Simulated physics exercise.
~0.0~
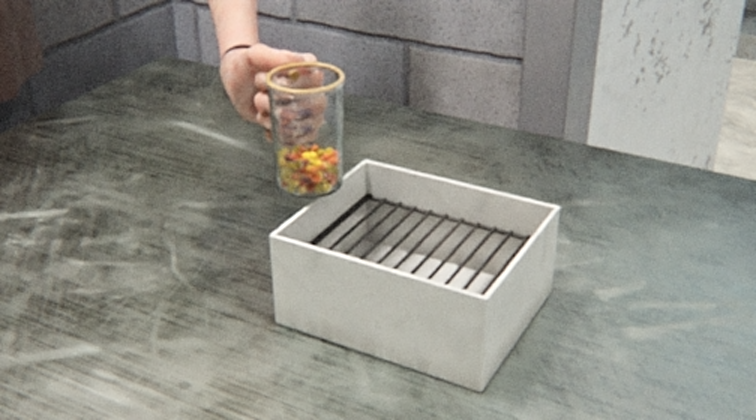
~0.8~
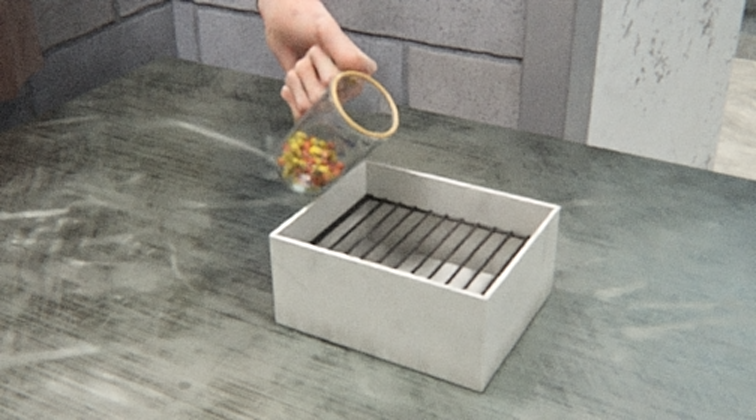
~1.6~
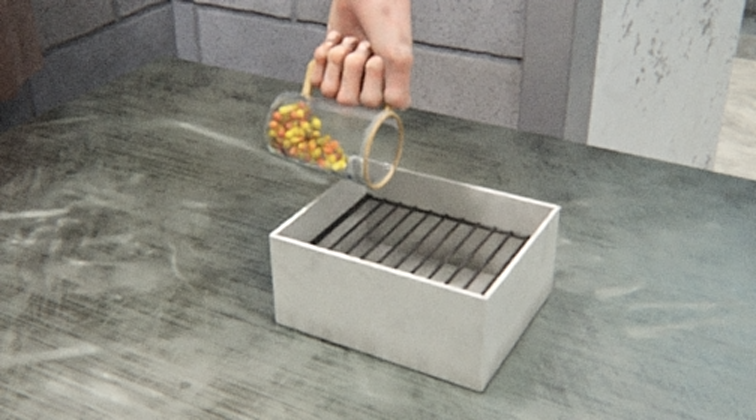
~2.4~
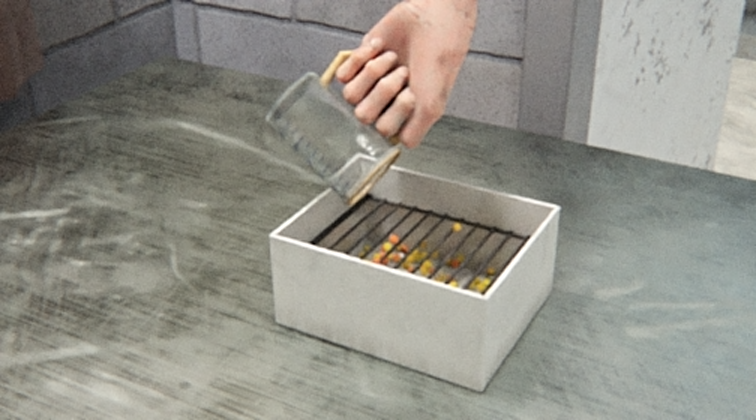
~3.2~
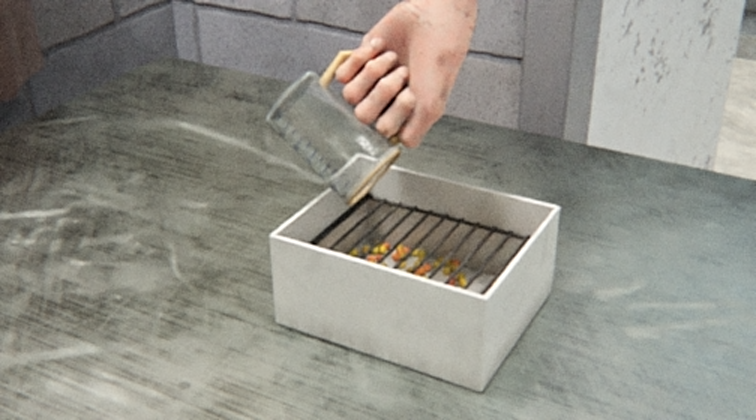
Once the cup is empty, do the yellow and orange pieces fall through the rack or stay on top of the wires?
Both the yellow and the orange pieces fall through the rack and end up below the wires.
